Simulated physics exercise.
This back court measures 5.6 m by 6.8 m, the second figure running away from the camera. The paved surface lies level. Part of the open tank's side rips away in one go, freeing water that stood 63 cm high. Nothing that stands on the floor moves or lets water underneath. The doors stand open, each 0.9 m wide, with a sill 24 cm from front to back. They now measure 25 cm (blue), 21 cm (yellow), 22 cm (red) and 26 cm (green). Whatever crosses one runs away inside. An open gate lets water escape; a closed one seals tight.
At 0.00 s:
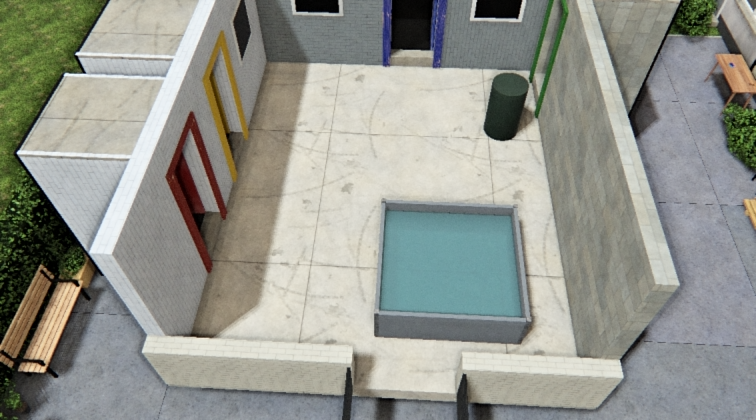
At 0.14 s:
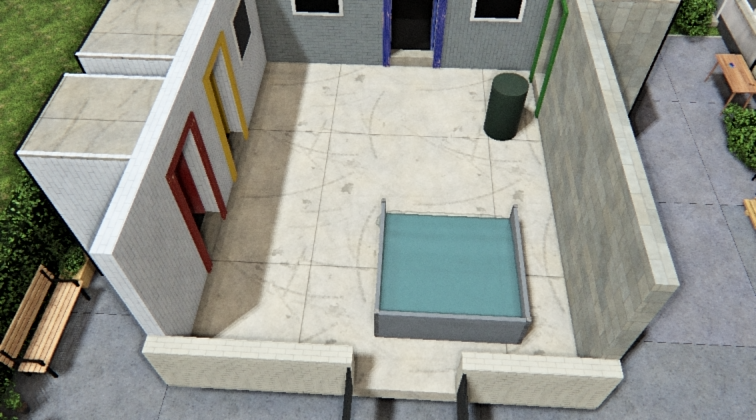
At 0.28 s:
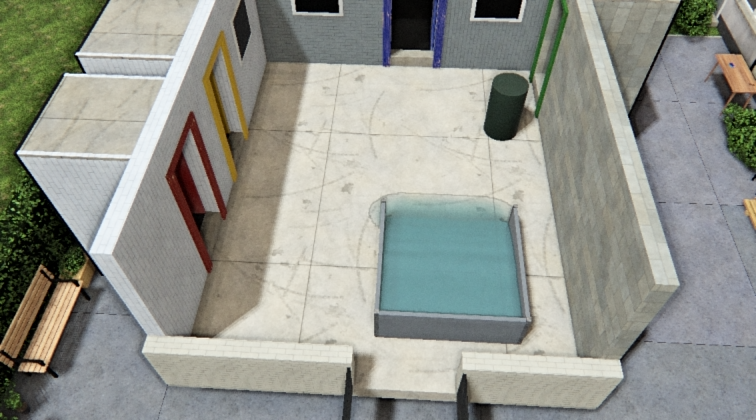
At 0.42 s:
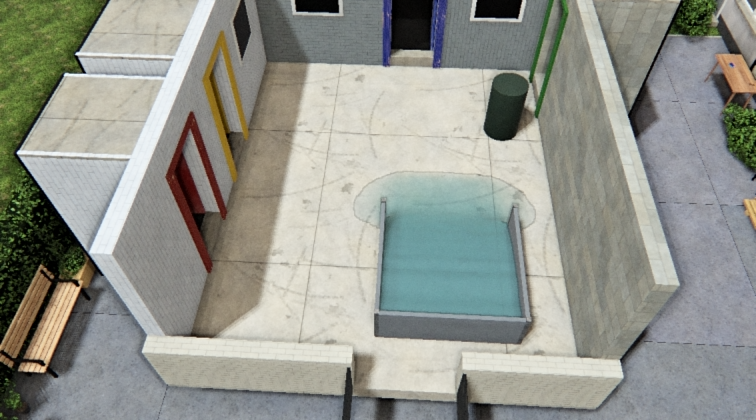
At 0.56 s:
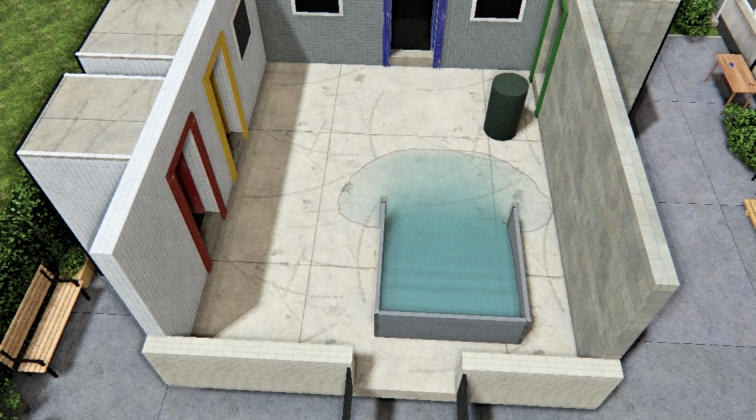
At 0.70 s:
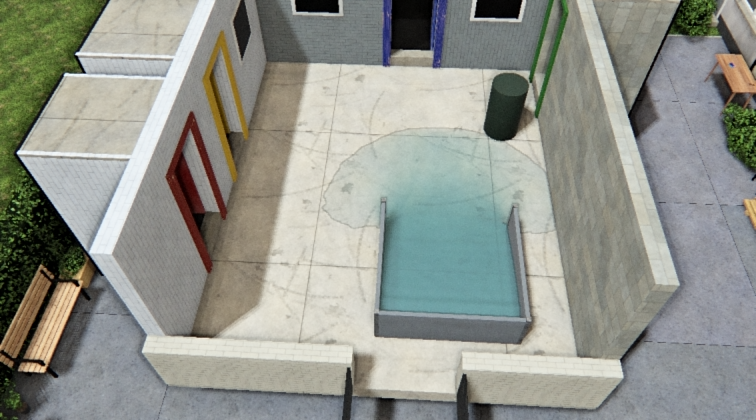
Water pours from the far side of a grey-walled open tank and fans out, thinning, across a pale paved court seen from high above by a still camera. A red and a yellow doorway stand on the left, a blue one at the back, and a green frame and dark green barrel on the right. The tank's far wall vanishes first, then the rounded sheet widens left, right and backward.
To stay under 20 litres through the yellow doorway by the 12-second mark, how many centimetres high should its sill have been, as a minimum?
Close to 6.5 cm is just enough.
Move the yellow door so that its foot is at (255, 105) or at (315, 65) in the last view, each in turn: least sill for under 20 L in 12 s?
Roughly 12.5 and 13.5 cm.
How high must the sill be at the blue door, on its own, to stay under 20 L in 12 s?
About 22 cm at blue.
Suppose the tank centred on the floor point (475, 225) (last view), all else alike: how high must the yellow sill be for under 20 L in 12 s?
Some 7.5 cm.
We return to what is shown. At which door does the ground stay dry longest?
Last comes the red one.
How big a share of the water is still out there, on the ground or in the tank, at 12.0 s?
Roughly 94 in a hundred.
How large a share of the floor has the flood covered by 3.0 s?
About 55 per cent.
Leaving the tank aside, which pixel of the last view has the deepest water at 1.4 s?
At about (493, 140).
After 1.4 s water covers 40 % of the floor, deepest (30 cm) near (493, 140); it has not reached the yellow door.
After 3.0 s water covers 55 % of the floor, deepest (34 cm) near (267, 65); 2 cm at the yellow door, 0 litres in over its 21 cm sill.
After 12.0 s water covers 100 % of the floor, deepest (12 cm) near (236, 257); 5 cm at the yellow door, 0 litres in over its 21 cm sill.
At the yellow door as built, the water arrived by 2.8 s and peaked near 11 cm at 6.8 s.
Run again over the same 12 s with other heights there, 36 litres in over 5 cm, 13 litres over 7 cm. The limit of 20 litres is kept from about 6.5 cm up.
